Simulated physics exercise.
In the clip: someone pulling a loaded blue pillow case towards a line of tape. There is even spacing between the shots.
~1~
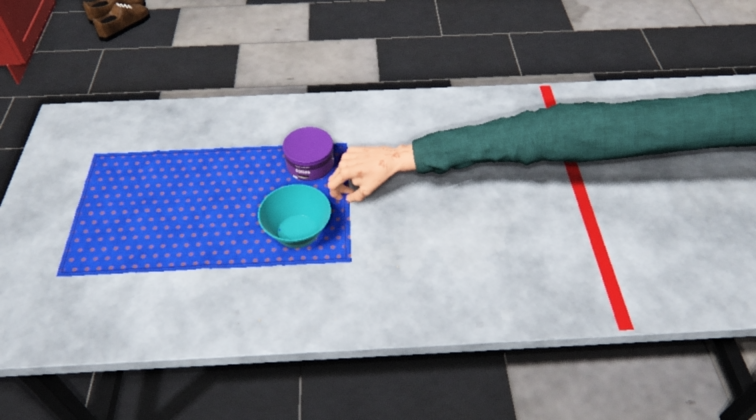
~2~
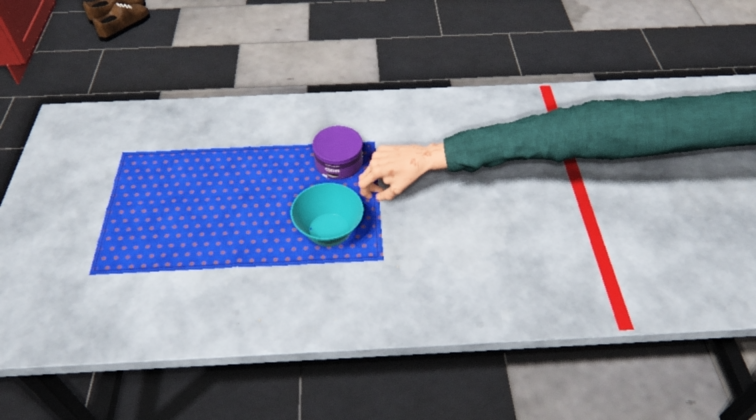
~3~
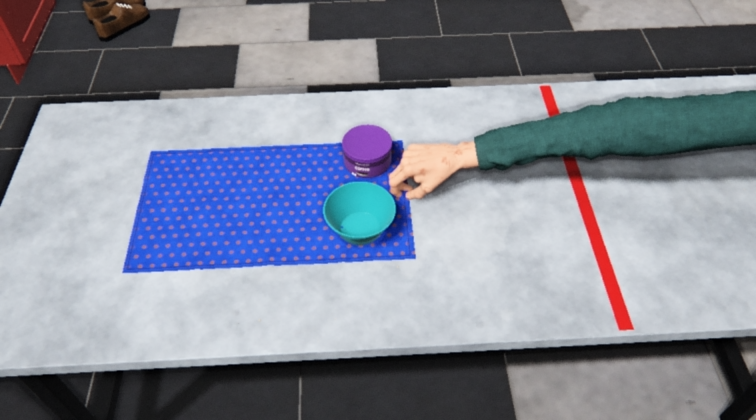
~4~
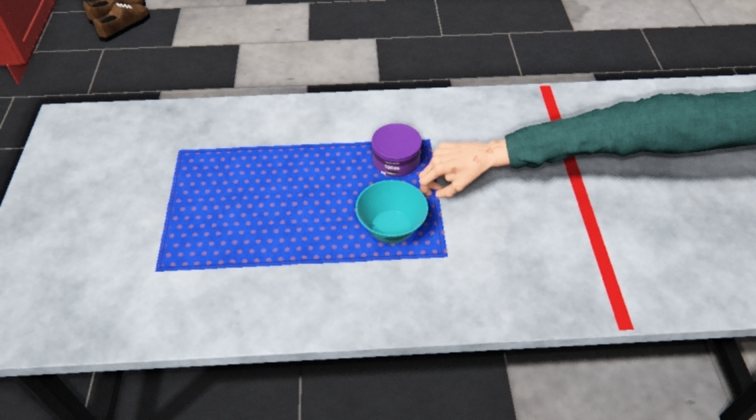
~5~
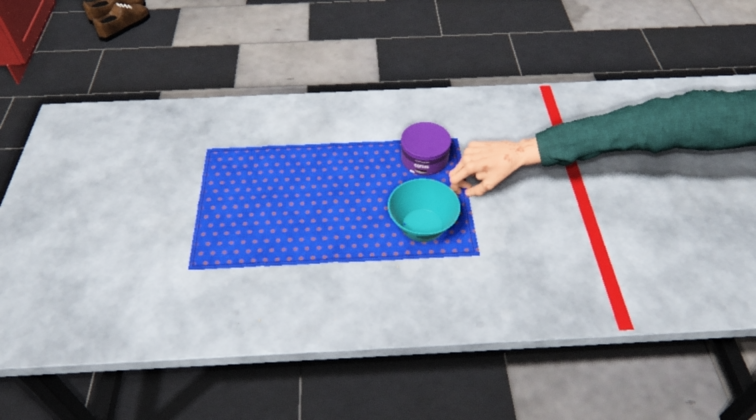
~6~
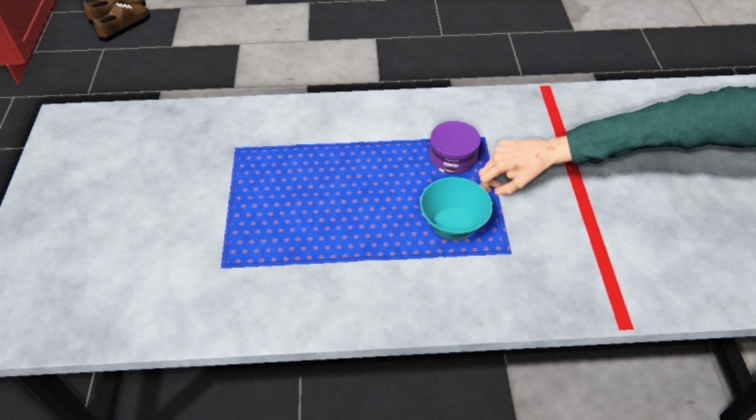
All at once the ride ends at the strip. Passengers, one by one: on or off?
Purple tub - off. Turquoise bowl - off.
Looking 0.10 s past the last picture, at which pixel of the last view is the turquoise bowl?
Look around (517, 212) in the last picture.
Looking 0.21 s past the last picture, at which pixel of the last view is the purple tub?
At that time it is near pixel (570, 142).
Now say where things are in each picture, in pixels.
The first frame shows pillow case end (351, 262); purple tub (308, 144); turquoise bowl (294, 212); tape (619, 306).
The second frame shows pillow case end (383, 261), far hem (89, 275); turquoise bowl (327, 210).
The third frame shows pillow case end (415, 259); purple tub (367, 141).
The fourth frame shows pillow case end (448, 257), far hem (156, 272); turquoise bowl (392, 207).
The fifth frame shows pillow case end (480, 256); purple tub (426, 139).
The sixth frame shows pillow case end (511, 254), far hem (221, 269); purple tub (456, 137); turquoise bowl (456, 204); tape (619, 306).
Then, 0.10 s after the last picture, hem short of the tape; purple tub on the cloth near (512, 145); turquoise bowl on the cloth near (518, 212).
Then, 0.21 s after the last picture, hem at the tape; purple tub ahead of the hem near (570, 142); turquoise bowl on the cloth near (581, 209).
At rest, hem at the tape; purple tub ahead of the hem near (625, 141); turquoise bowl ahead of the hem near (645, 207). The purple tub leaves the cloth and the turquoise bowl shoots off the front.
